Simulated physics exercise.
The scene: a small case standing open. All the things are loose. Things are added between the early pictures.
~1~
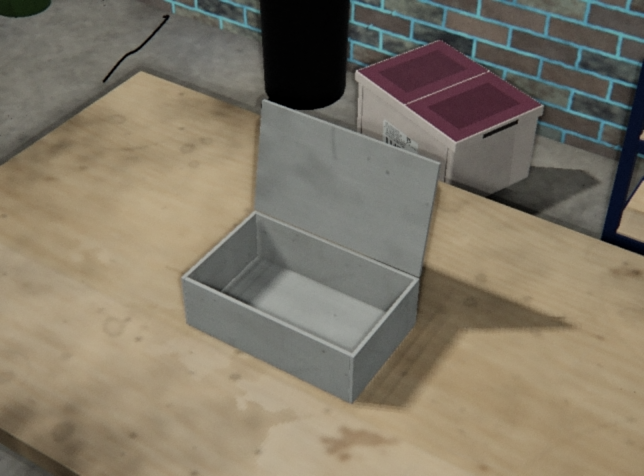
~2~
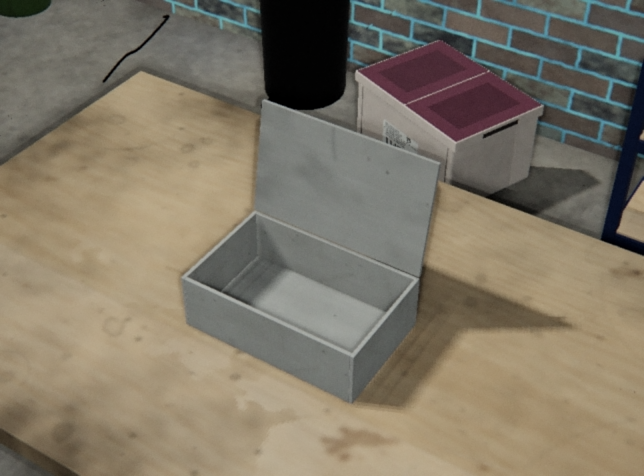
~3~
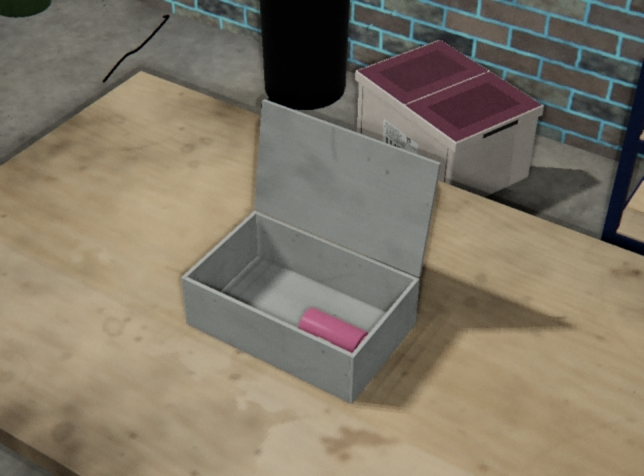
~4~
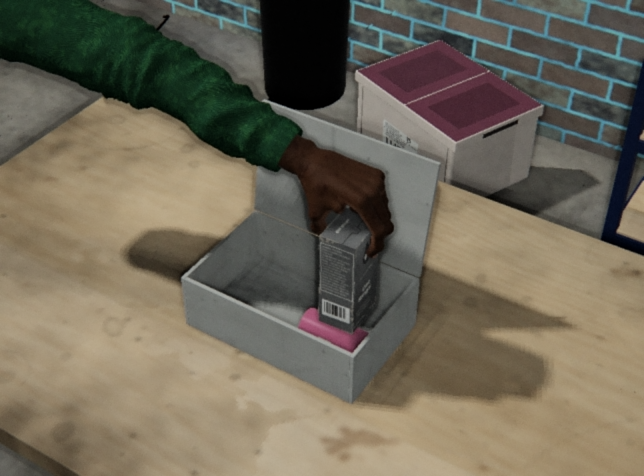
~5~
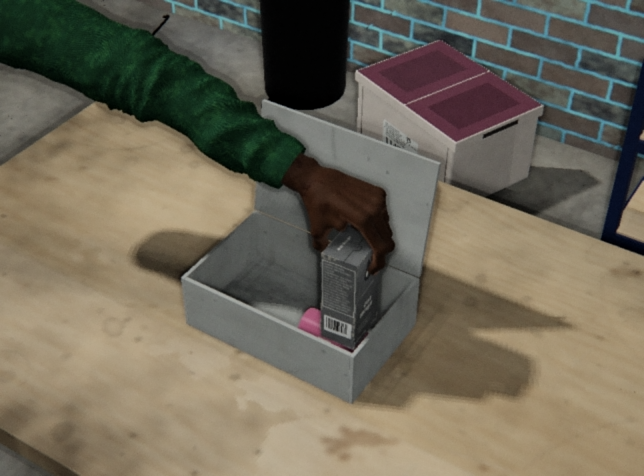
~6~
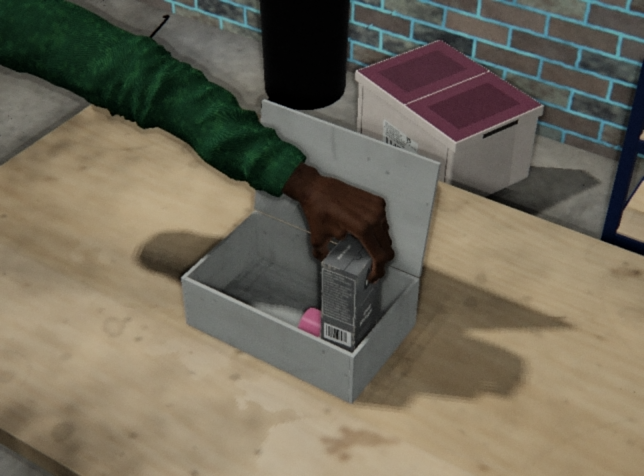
At the start, a small grey case stands open and empty on a wooden table, and then a pink cylinder appears inside near the right end. A hand in a green sleeve then holds a grey carton over the case and lowers it in beside the cylinder, still gripping it.
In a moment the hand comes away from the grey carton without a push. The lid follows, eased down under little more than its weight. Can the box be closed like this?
As it turns out, it stays ajar.
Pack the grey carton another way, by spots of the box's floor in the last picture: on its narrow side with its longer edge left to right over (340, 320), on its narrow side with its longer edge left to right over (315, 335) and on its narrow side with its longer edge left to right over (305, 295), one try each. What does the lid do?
In the first case it sits on the rim; in the second case it sits on the rim; in the third case it sits on the rim.
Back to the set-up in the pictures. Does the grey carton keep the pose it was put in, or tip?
The grey carton ends up tilted.
Then, 0.60 s on from there, grey carton turned 39° from how it was put near (348, 323); pink shaker shifted about its own width.
Then, 1.30 s on from there, lid 78° above the rim; grey carton turned 42° from how it was put near (354, 325); pink shaker shifted about its own width.
Then, 1.80 s on from there, lid 43° above the rim; grey carton turned 42° from how it was put near (354, 325); pink shaker shifted about its own width.
In the end, lid 26° above the rim; toppled in the box, grey carton; moved from the start, pink shaker. At the end, from the last picture's camera, grey carton near (354, 325).
